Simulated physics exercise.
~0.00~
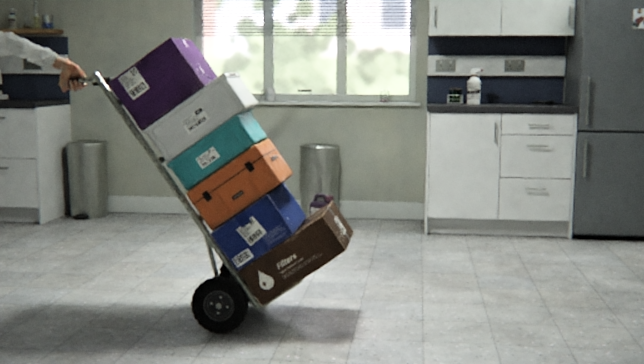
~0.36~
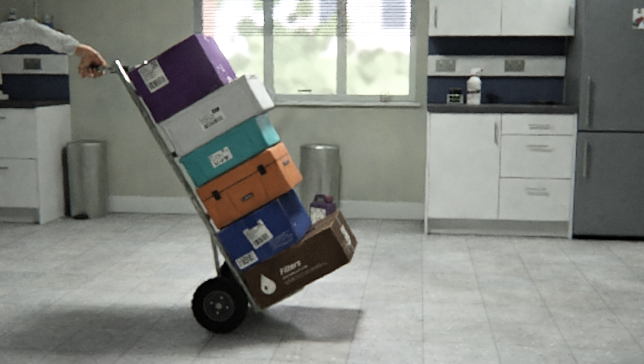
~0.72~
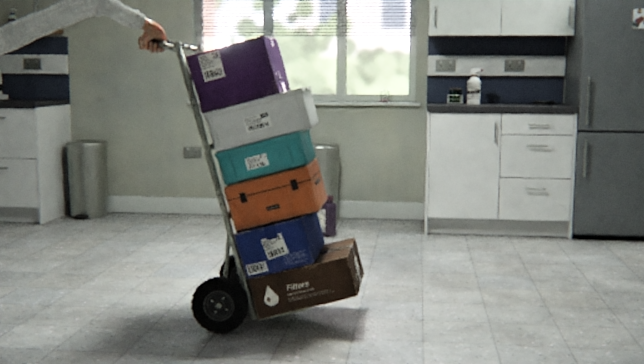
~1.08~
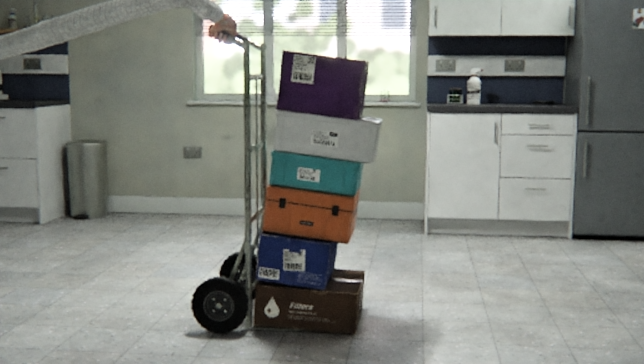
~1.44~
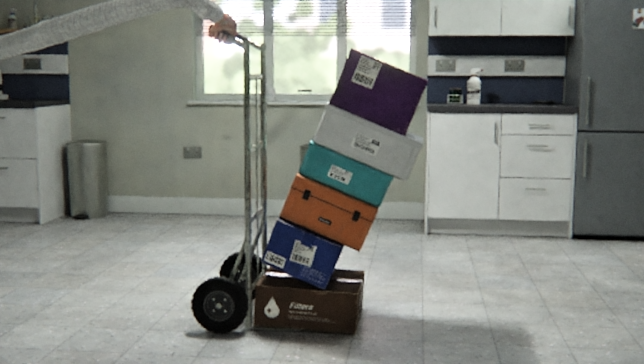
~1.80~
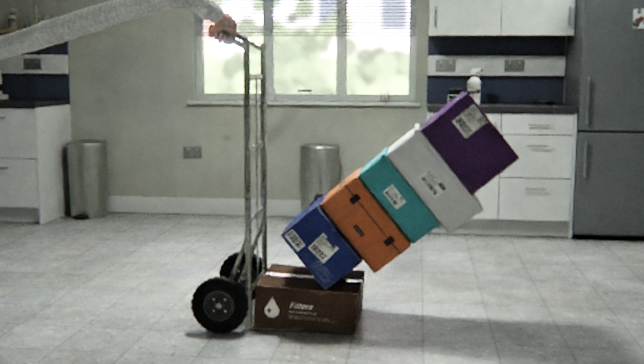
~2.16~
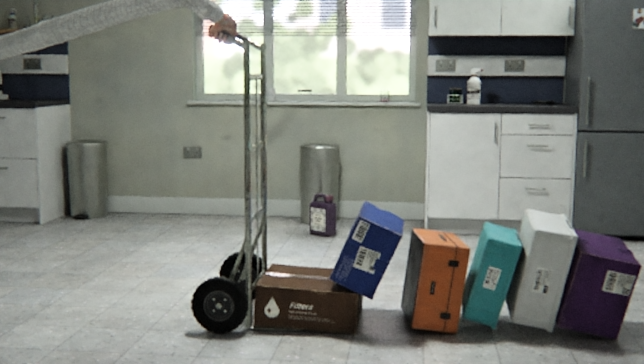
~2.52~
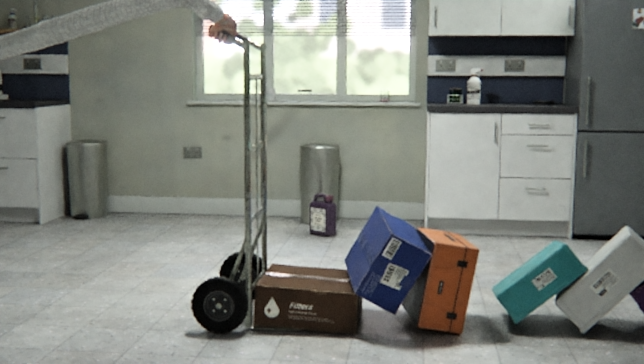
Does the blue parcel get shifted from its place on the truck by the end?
Yes, the blue parcel gets shifted. It tips over to the right and ends up leaning between the brown box and the orange one.
